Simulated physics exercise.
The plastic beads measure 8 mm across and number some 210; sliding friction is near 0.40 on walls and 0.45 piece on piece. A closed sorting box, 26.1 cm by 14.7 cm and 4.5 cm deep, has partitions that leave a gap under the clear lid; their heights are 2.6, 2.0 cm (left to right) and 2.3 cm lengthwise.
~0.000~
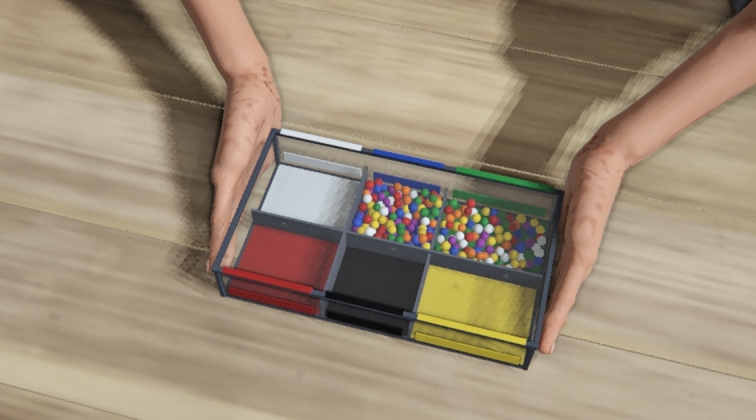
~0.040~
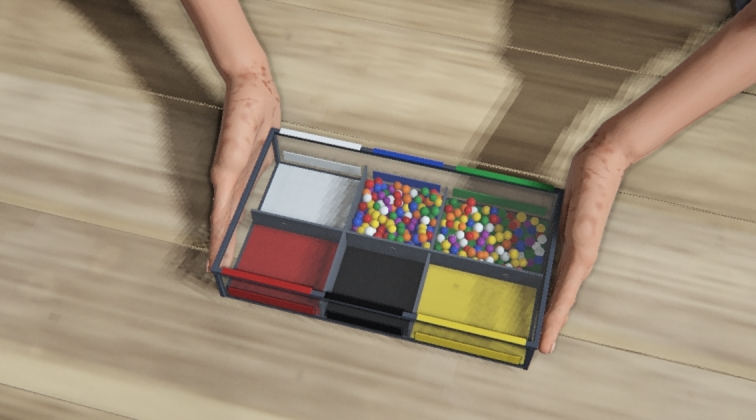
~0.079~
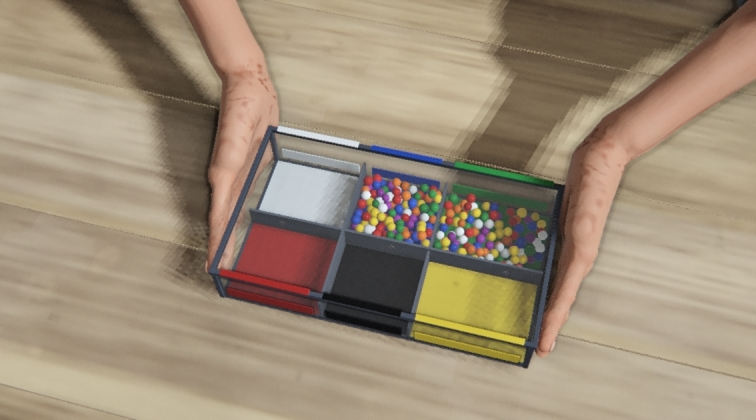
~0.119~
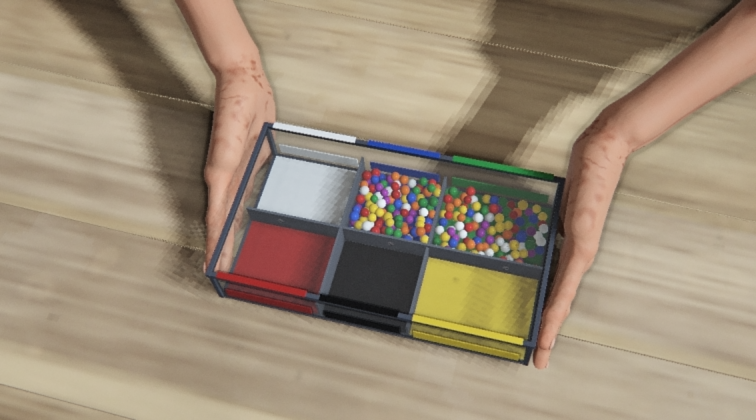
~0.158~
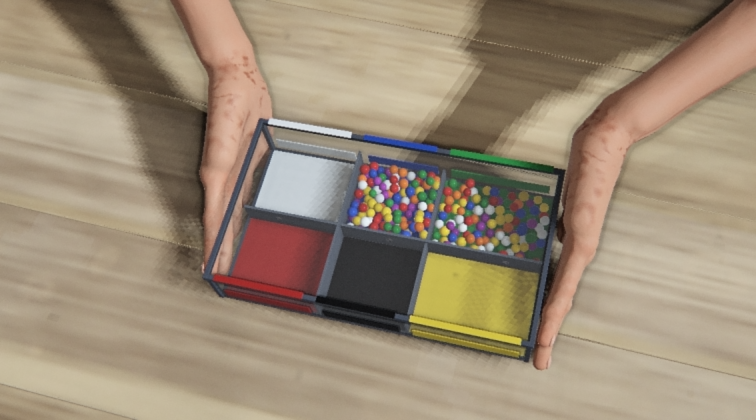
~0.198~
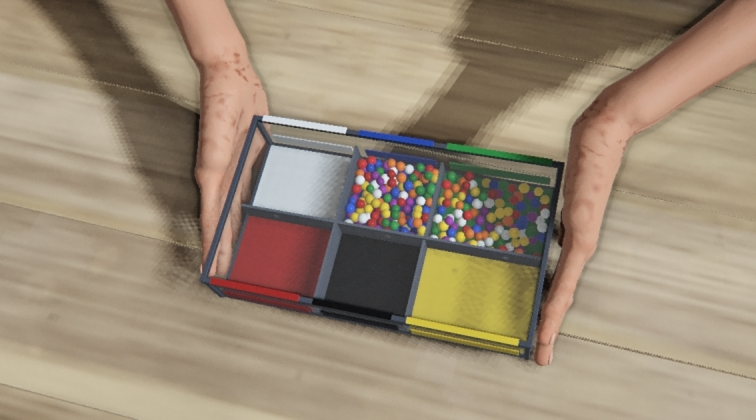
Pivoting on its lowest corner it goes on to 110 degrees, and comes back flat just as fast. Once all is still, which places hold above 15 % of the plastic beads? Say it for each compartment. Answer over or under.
Red compartment: Over; blue compartment: Under; green compartment: Under; yellow compartment: Under; white compartment: Under; black compartment: Over.
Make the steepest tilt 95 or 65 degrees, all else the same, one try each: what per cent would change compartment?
About 90 and 15 per cent.
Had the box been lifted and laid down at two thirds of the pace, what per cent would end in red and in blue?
Red 55, blue 0.
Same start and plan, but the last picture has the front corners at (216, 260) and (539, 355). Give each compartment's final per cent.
Red 0, blue 0, green 15, yellow 85, white 0, black 0.
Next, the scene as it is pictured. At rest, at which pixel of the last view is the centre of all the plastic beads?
At about (311, 291).
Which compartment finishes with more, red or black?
The red one has more.
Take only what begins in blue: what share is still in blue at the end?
Roughly 0 per cent.
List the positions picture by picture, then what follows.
Box tilt 0 degrees, front corners at (218, 268) and (533, 344); blue 50 %, green 50 %, in the first frame.
Box tilt 1 degrees, front corners at (217, 269) and (533, 344), in the second frame.
Box tilt 3 degrees, front corners at (215, 270) and (532, 343), in the third frame.
Box tilt 6 degrees, front corners at (212, 273) and (531, 343), lowest corner left front, in the fourth frame.
Box tilt 10 degrees, front corners at (209, 275) and (529, 342), lowest corner left front, in the fifth frame.
Box tilt 15 degrees, front corners at (206, 278) and (527, 343), lowest corner left front; blue 50 %, green 50 %. Its pace works out near 105 degrees a second, in the sixth frame.
After 1.16 s, tilt 110 degrees; red 20 %, blue 25 %, green 10 %, yellow 15 %, black 25 %.
After 1.80 s, tilt 50 degrees; red 55 %, black 40 %.
Then, at 2.48 s, tilt 0 degrees; red 55 %, yellow 5 %, black 40 %.
In the end, at 2.9 s, red 55 %, blue 0 %, green 0 %, yellow 5 %, white 0 %, black 40 %.
